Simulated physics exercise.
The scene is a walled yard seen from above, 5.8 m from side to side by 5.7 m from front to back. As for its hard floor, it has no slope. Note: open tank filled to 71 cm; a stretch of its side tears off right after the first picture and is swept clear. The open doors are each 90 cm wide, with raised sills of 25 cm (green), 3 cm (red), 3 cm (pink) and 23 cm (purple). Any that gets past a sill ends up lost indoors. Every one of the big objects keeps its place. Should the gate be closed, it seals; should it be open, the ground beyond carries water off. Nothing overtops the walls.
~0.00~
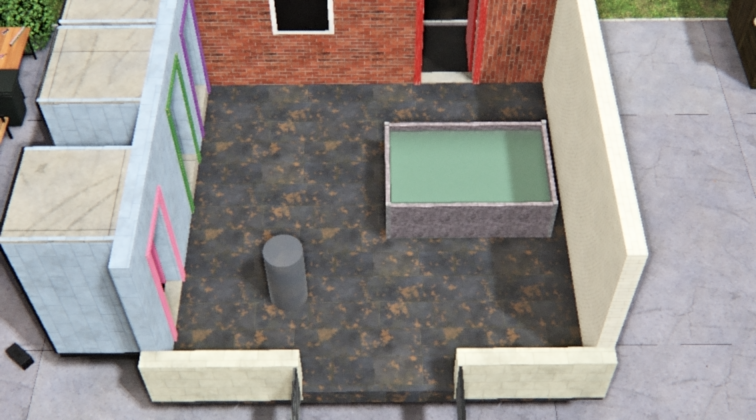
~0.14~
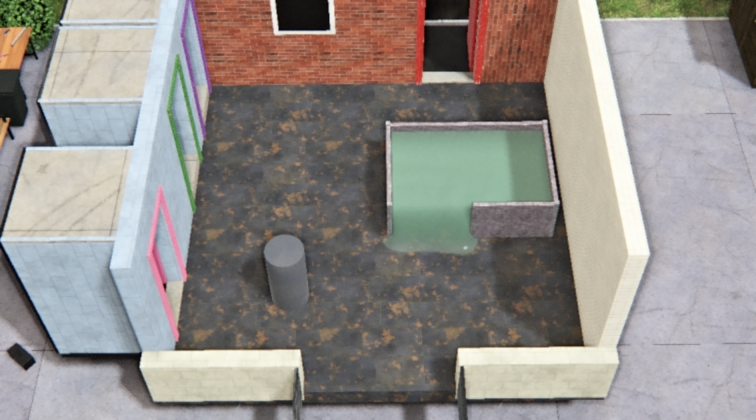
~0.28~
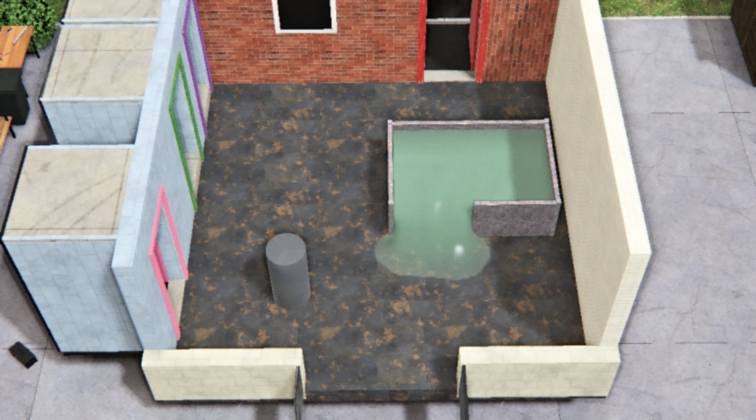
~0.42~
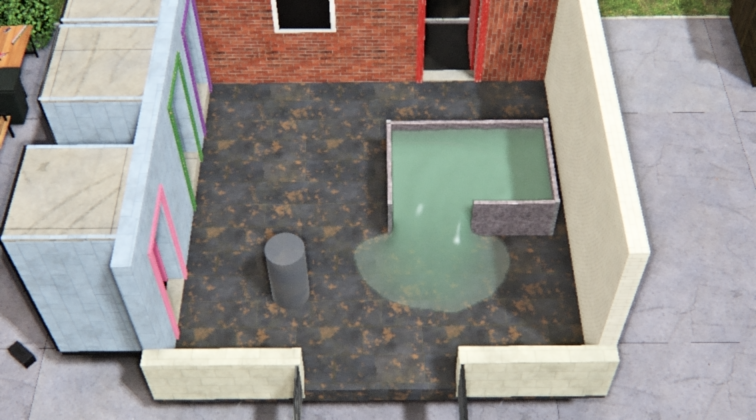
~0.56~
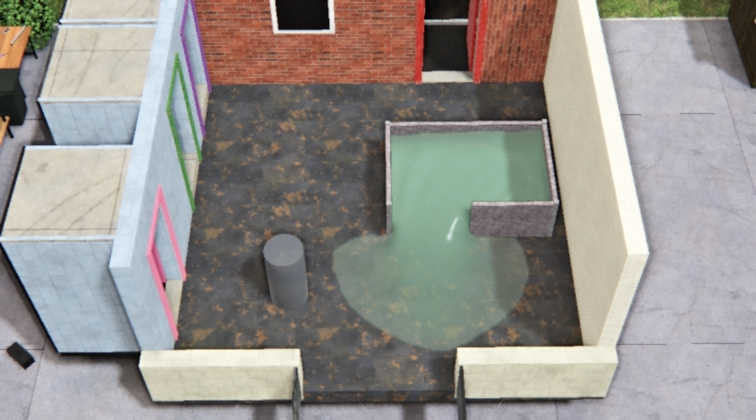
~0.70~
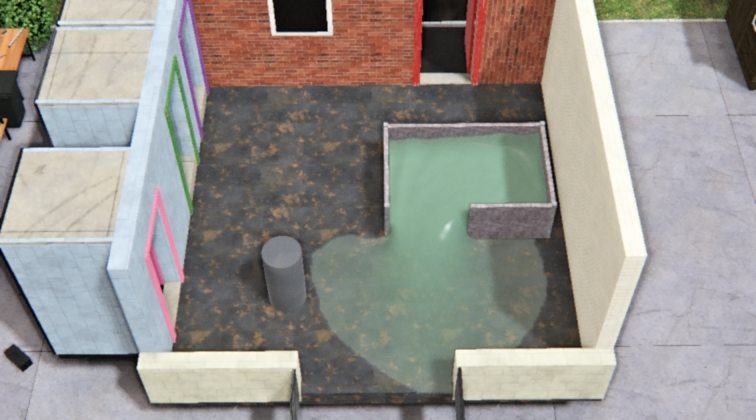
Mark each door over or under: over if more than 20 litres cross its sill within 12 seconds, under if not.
Marks: Green door: Under; red door: Under; pink door: Over; purple door: Under.
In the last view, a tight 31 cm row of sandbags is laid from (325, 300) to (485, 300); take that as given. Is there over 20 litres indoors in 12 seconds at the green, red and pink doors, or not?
Green within the limit, red beyond the limit, pink beyond the limit.
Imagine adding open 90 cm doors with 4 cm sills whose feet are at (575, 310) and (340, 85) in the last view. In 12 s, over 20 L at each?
The first door gets there and the second falls short.
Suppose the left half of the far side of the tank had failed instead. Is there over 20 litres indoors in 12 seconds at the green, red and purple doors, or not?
So green stays lower, red tops it, purple tops it.
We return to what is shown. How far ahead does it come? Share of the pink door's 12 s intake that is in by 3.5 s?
By then it's near 15% of the total.
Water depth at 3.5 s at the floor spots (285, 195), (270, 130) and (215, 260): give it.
Roughly 0, 0, 3 cm.
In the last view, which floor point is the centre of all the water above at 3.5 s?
Roughly (442, 259) in the last picture.
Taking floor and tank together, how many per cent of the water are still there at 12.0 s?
Still there: Roughly 42 %.
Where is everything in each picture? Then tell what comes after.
The open tank at (468, 166) is whole and still, 71 cm deep, in the first frame.
Water pours out at (431, 226) and has run 0.7 m, to (473, 244); typically 6 cm deep outside, 71 cm at the open tank's back, in the second frame.
The front is at (476, 269), 0.9 m from the gap at (433, 225); 1.0 m2 of floor is under water; 71 cm left at the back of the open tank, in the third frame.
The front is at (458, 306), 1.4 m from the gap at (431, 226); 2.2 m2 of floor is under water; 66 cm left at the back of the open tank, in the fourth frame.
The front is at (450, 344), 1.9 m from the gap at (430, 227); 3.8 m2 of floor is under water; 60 cm left at the back of the open tank, in the fifth frame.
The front is at a hidden place, 2.6 m from the gap at (428, 228); 5.7 m2 of floor is under water; 61 cm left at the back of the open tank, in the sixth frame.
After 1.4 s water covers 30 % of the floor and is deepest (34 cm) near (411, 249); green door not reached, red door not reached, pink door not reached, purple door not reached.
After 2.2 s water covers 35 % of the floor and is deepest (30 cm) near (584, 375); green door not reached, red door not reached, pink door not reached, purple door not reached.
After 3.5 s water covers 45 % of the floor and is deepest (24 cm) near (571, 375); green door not reached, red door not reached, pink door 7 cm at the sill, 6 L in, purple door not reached.
After 7.0 s water covers 75 % of the floor and is deepest (10 cm) near (169, 379); green door 2 cm at the sill, 0 L in, red door 3 cm at the sill, 0 L in, pink door 6 cm at the sill, 26 L in, purple door 2 cm at the sill, 0 L in.
After 12.0 s water covers 90 % of the floor and is deepest (6 cm) near (299, 377); green door 2 cm at the sill, 0 L in, red door 2 cm at the sill, 0 L in, pink door 4 cm at the sill, 37 L in, purple door 4 cm at the sill, 0 L in.
